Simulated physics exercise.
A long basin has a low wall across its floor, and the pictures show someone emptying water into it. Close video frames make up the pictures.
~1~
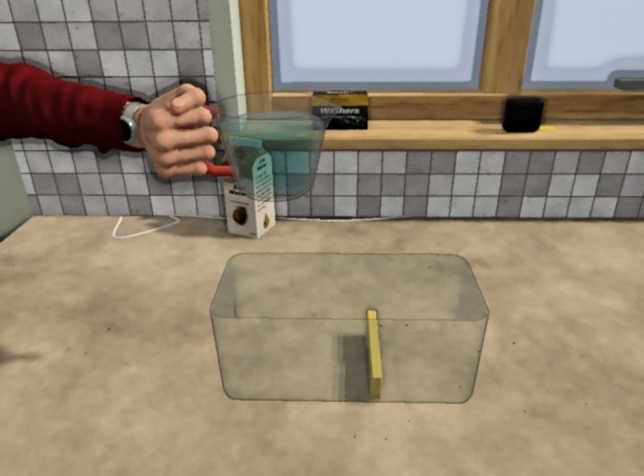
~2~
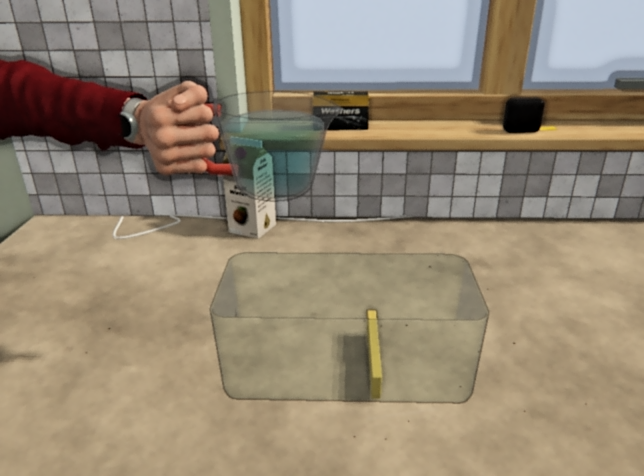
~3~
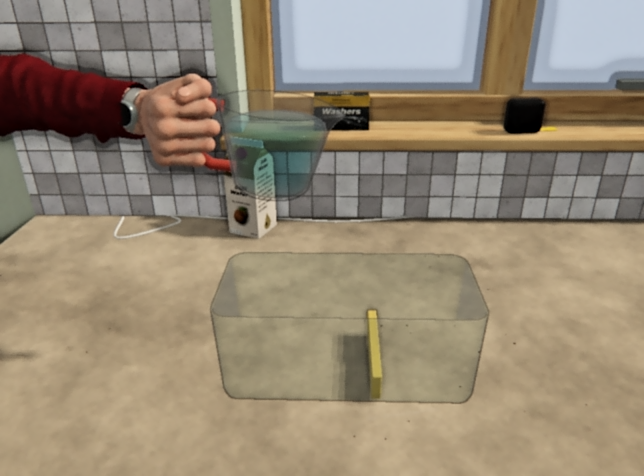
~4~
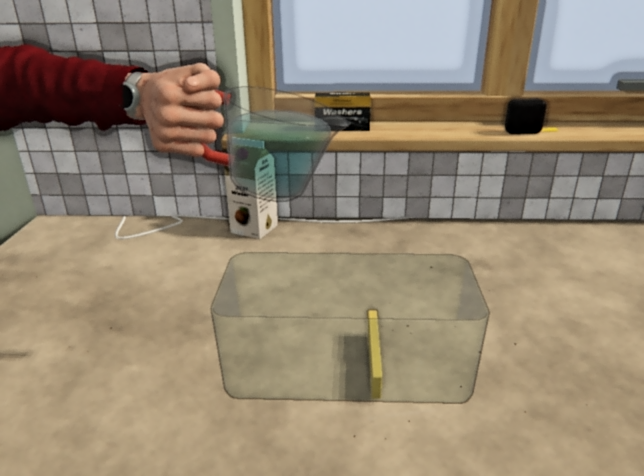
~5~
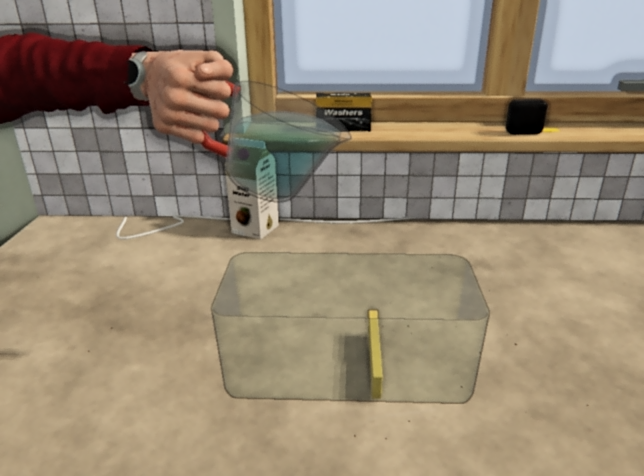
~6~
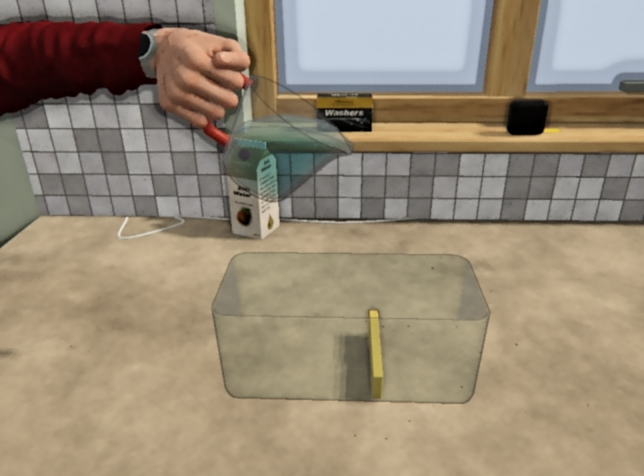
A hand in a dark red sleeve with a wristwatch holds a clear jug of blue-green liquid by its red handle at upper left, seen from slightly above a mottled beige counter. A clear basin with an upright yellow strip inside stands in front, with a carton, grey tiles and a wooden window behind. The hand rises slightly and tilts the jug rightward, gradually then more steeply, while the view stays still.
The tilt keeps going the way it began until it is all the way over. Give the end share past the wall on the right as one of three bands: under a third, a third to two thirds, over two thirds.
The quantity right of the wall will come in at one third to two thirds.
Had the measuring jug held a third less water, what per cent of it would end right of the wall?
30 per cent.
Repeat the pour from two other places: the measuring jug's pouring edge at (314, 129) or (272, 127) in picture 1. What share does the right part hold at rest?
The first gives 20 %, the second 15 %.
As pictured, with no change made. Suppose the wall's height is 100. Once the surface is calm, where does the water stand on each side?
The left side ends up close to 30, the right side close to 40.
A moment on, the measuring jug is tipped right over and 30 per cent is still to pour, 1 is left of the wall and 25 right of it.
Next, the measuring jug is tipped right over and 2 per cent is still to pour, 36 is left of the wall and 53 right of it.
Then the measuring jug is tipped right over and 0 per cent is still to pour, 49 is left of the wall and 47 right of it.
Later the measuring jug is tipped right over and 0 per cent is still to pour, 50 is left of the wall and 48 right of it.
Finally, 50 per cent lies left of the wall, 48 right of it and 3 outside.
